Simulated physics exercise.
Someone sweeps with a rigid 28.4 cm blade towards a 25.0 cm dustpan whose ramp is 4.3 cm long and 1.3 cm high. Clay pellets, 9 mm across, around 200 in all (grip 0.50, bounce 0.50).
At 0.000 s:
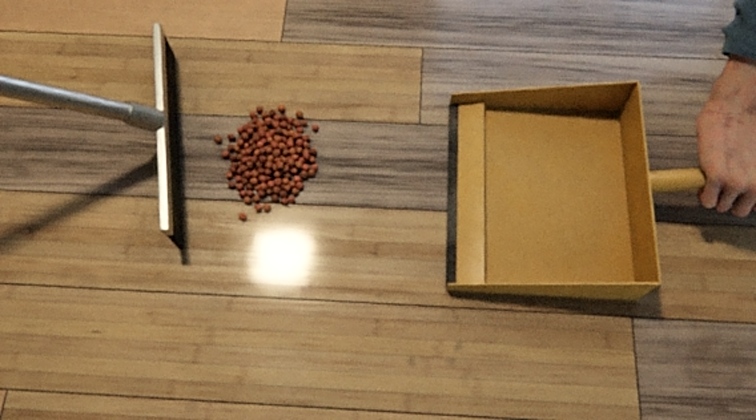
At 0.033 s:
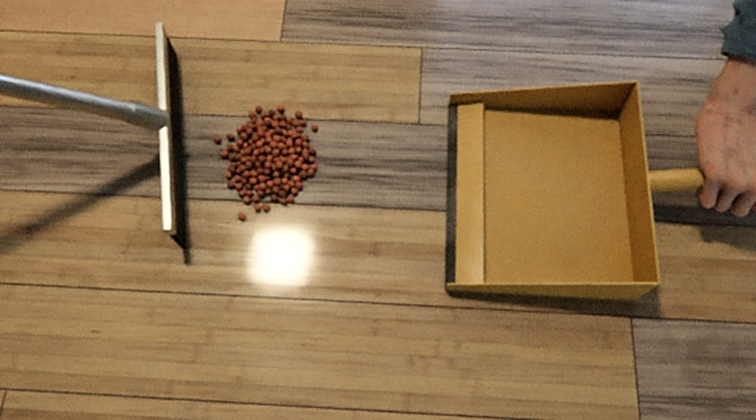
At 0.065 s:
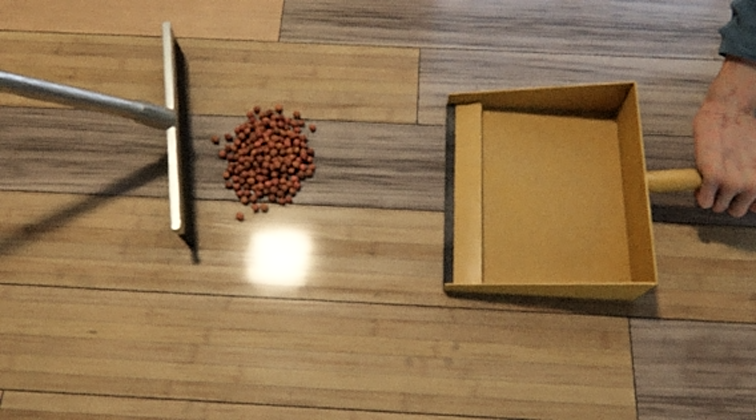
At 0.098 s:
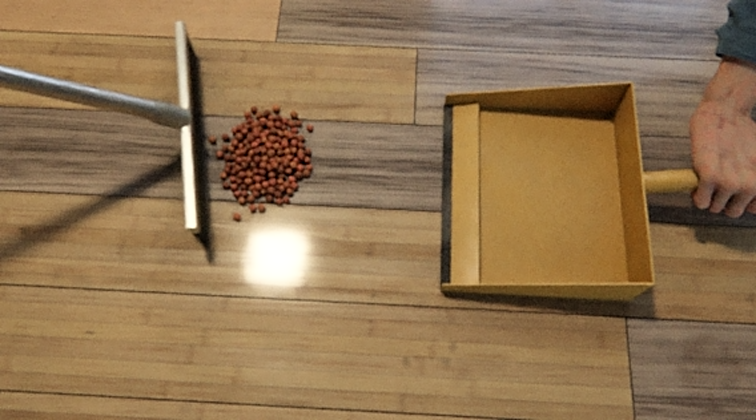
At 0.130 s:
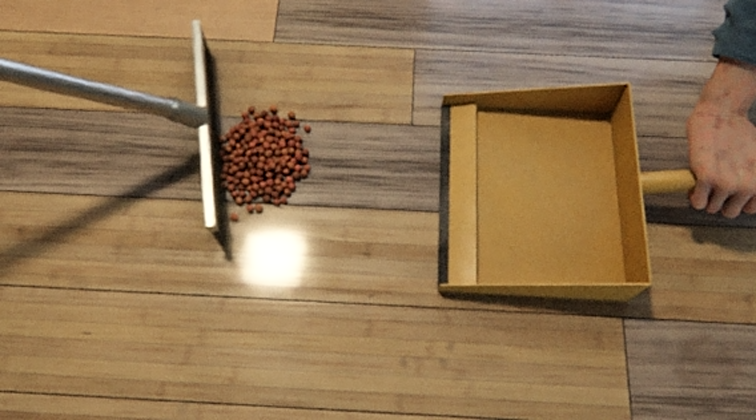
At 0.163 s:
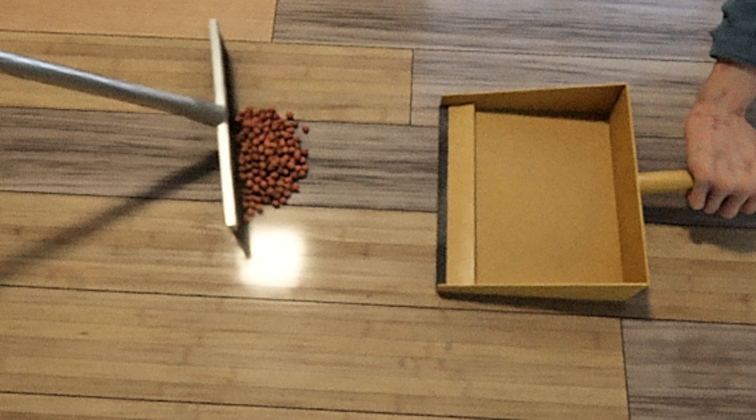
A loose pile of small reddish-brown clay pellets lies on a wooden plank floor, seen from above, with a bright patch of light just below it. To the left is a pale, thin upright blade on a grey metal pole, and to the right a hand holds the handle of a tan dustpan. The blade slides right, meets the pellets and pushes into their left side, while the view drifts very slightly.
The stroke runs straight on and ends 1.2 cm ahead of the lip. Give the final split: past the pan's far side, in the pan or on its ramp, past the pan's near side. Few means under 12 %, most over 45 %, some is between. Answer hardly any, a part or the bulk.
Far side: A part, pan: A part, near side: Hardly any.
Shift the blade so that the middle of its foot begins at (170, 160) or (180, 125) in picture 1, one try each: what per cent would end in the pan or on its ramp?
Some 30 and 35 per cent.
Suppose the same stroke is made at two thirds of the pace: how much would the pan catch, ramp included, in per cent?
In that case some 25 per cent.
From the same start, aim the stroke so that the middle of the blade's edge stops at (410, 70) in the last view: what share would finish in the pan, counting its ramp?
About 25 per cent.
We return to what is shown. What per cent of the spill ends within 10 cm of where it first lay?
Some 0 per cent.
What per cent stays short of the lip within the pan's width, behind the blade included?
Roughly 45 per cent.
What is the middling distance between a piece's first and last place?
Some 24 cm.
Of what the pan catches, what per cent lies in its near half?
Roughly 20 per cent.
Then, at 0.32 s, middle of the blade 15 cm from the lip; 0 % over the lip, far side 10 %, near side 0 %.
Then, at 0.42 s, middle of the blade 7 cm from the lip; 0 % over the lip, far side 20 %, near side 0 %.
Then, at 0.66 s, middle of the blade 4 cm from the lip; 30 % over the lip, far side 25 %, near side 0 %.
In the end, at 1.1 s, far side 25 %, pan 30 %, near side 0 %, in front of the lip or behind the blade 45 %.
